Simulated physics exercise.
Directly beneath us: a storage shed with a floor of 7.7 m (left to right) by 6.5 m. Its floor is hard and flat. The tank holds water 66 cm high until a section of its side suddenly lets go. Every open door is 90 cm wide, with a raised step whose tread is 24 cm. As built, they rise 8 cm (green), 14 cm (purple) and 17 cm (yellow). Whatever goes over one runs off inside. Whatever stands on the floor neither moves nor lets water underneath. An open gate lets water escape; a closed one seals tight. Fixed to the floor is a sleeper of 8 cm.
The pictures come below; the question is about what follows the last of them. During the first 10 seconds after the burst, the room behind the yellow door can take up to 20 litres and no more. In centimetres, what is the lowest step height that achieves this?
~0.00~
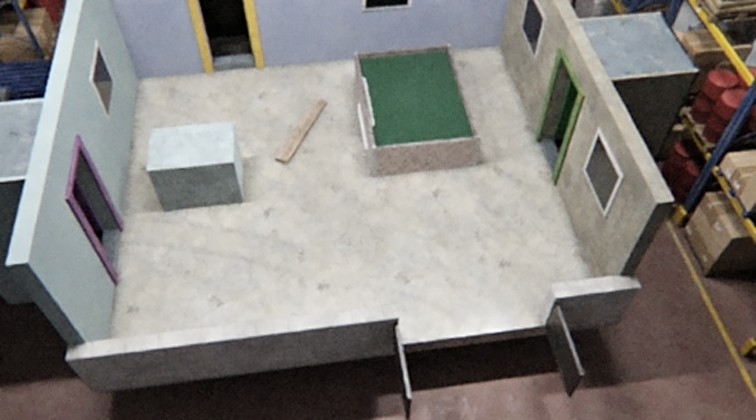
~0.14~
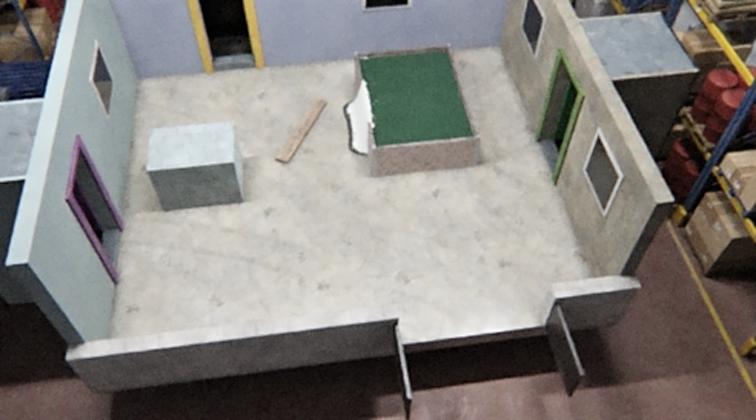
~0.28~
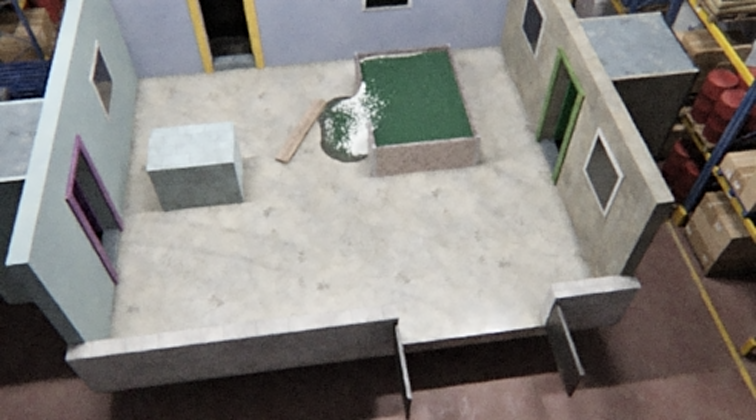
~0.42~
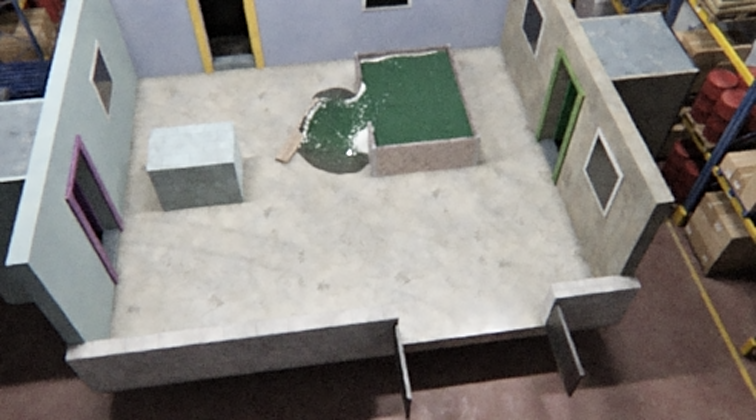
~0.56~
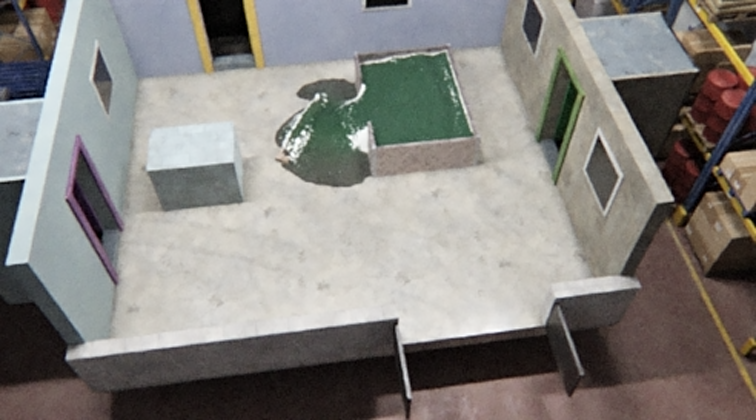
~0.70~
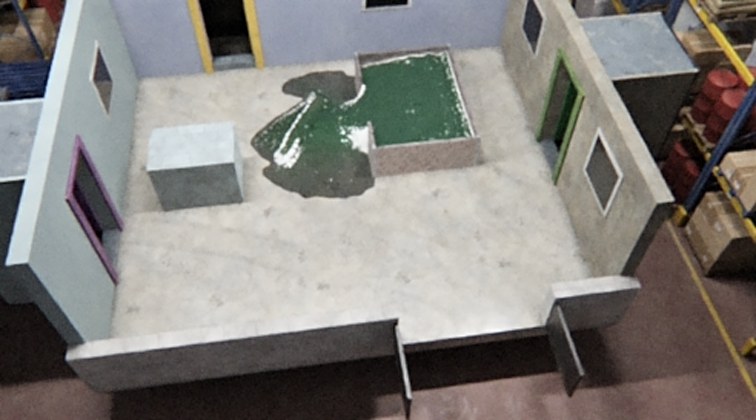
11 cm.
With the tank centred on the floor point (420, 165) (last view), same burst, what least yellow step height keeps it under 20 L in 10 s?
Some 11.0 cm.
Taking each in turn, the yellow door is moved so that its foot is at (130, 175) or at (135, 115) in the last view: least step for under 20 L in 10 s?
19 and 19 cm.
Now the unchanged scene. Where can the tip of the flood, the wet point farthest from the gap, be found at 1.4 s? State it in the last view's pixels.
Pixel close to (149, 160).
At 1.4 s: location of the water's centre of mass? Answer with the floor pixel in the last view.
The balance point sits at roughly (369, 127).
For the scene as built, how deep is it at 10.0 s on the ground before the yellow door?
Depth: Near 7.0 cm.
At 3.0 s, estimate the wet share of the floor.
I'd say near 50 percent.
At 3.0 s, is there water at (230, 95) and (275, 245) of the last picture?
First spot soaked, second spot soaked.
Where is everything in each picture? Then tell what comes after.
The tank at (414, 97) is whole and still, 66 cm deep; the yellow door at (227, 30) is dry, in the first picture.
The front is at (352, 146), 0.3 m from the gap at (366, 117); 0.3 m2 of floor is wet, 66 cm left at the back, in the second picture.
The gap is at (366, 119), the front 0.8 m out at (327, 148); the back of the tank holds 66 cm, in the third picture.
Water pours out at (366, 119) and has run 1.3 m, to (301, 149); about 11 cm deep outside, 66 cm at the back, in the fourth picture.
Water pours out at (366, 119) and has run 1.7 m, to (281, 144); about 9 cm deep outside, 58 cm at the back, in the fifth picture.
The front is at (256, 144), 2.1 m from the gap at (366, 119); 4.3 m2 of floor is wet, 55 cm left at the back; 1.3 m in a straight line remain to the yellow door at (227, 30), in the sixth picture.
After 1.4 s water covers 25 % of the floor, deepest (37 cm) near (358, 125); it has not reached the yellow door.
After 3.0 s water covers 50 % of the floor, deepest (33 cm) near (135, 115); 11 cm at the yellow door, 0 litres in over its 17 cm step.
After 10.0 s water covers 90 % of the floor, deepest (10 cm) near (348, 336); 7 cm at the yellow door, 0 litres in over its 17 cm step.
At the yellow door as built, the water arrived by 1.5 s and peaked near 17 cm at 1.8 s.
With a step of 10 cm, 31 litres would have come in within the 10 s; with 12 cm, 14 litres. So under 20 litres takes about 11 cm.
